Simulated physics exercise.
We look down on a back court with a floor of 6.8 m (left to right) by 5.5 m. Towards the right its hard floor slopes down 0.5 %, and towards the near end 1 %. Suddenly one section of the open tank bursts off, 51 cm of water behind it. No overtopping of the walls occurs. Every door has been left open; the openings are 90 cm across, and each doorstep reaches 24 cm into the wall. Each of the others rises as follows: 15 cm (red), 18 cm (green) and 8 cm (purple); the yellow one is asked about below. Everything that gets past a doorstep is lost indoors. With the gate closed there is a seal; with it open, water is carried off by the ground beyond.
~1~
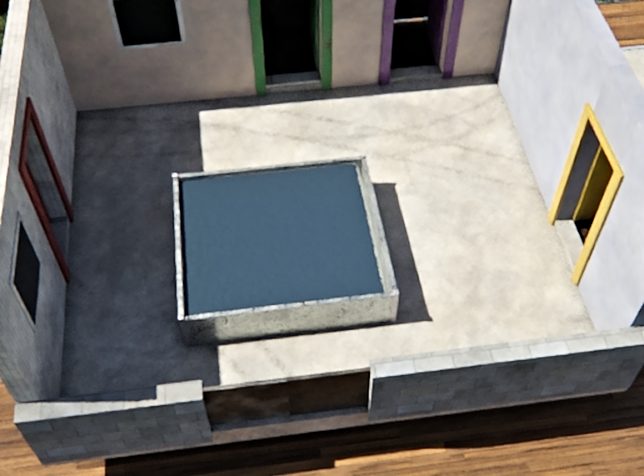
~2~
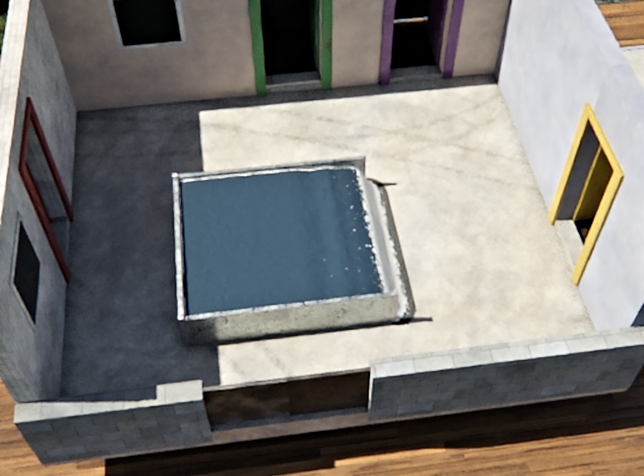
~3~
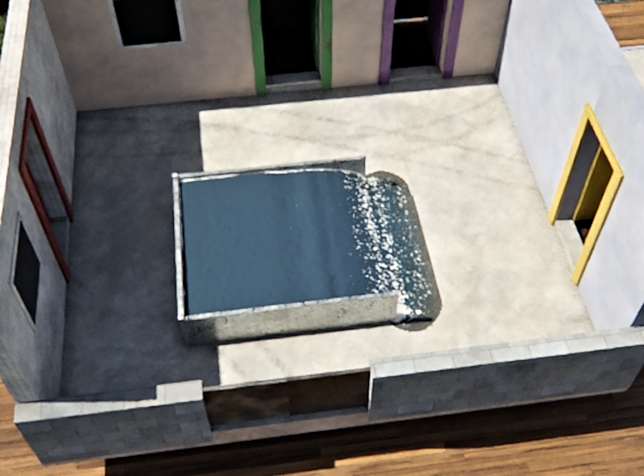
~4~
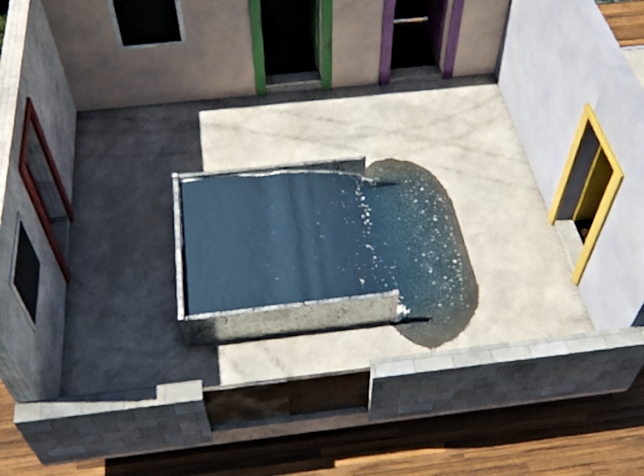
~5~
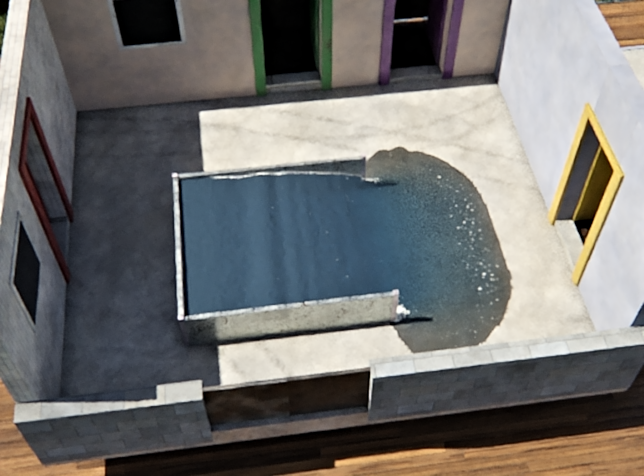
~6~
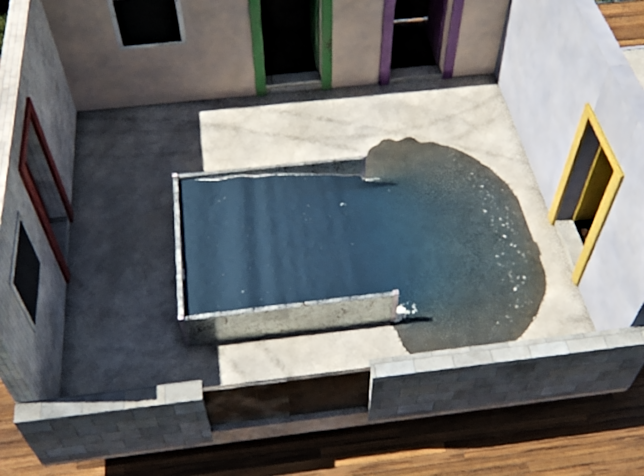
Water pours from the open right side of a tank and spreads across the pale courtyard floor.
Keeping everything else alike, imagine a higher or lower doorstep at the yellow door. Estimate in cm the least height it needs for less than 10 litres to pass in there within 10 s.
I would say 30 cm.
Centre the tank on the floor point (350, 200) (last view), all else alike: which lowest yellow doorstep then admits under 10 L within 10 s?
Some 28 cm.
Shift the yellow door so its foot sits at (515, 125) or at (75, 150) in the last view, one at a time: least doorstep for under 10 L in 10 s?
In turn: Roughly 16 cm, roughly 9.5 cm.
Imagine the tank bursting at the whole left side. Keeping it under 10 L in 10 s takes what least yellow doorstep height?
A height of around 7.0 cm.
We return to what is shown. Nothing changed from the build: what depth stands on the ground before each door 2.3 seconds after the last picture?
Centimetres: Red = 0, green = 0, yellow = 30, purple = 10.
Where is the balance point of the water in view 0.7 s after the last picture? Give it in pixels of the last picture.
It lies near (332, 255) in the last picture.
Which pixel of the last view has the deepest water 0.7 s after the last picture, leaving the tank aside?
Look close to (540, 211).
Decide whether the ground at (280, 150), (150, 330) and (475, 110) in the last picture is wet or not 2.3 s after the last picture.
1: Unwetted; 2: Unwetted; 3: Awash.
Then, 0.7 s after the last picture water covers 35 % of the floor, deepest (30 cm) near (540, 211); 14 cm at the yellow door, 37 litres in over its 11 cm doorstep.
Then, 2.3 s after the last picture water covers 40 % of the floor, deepest (32 cm) near (599, 365); 30 cm at the yellow door, 240 litres in over its 11 cm doorstep.
Then, 9.3 s after the last picture water covers 100 % of the floor, deepest (16 cm) near (175, 250); 8 cm at the yellow door, 391 litres in over its 11 cm doorstep.
At the yellow door as built, the water peaked near 32 cm, 1.5 s after the last picture.
Run again over the same 10 s with other heights there, 48 litres in over 25.5 cm, 0 litres over 34.5 cm. The limit of 10 litres is kept from about 30 cm up.
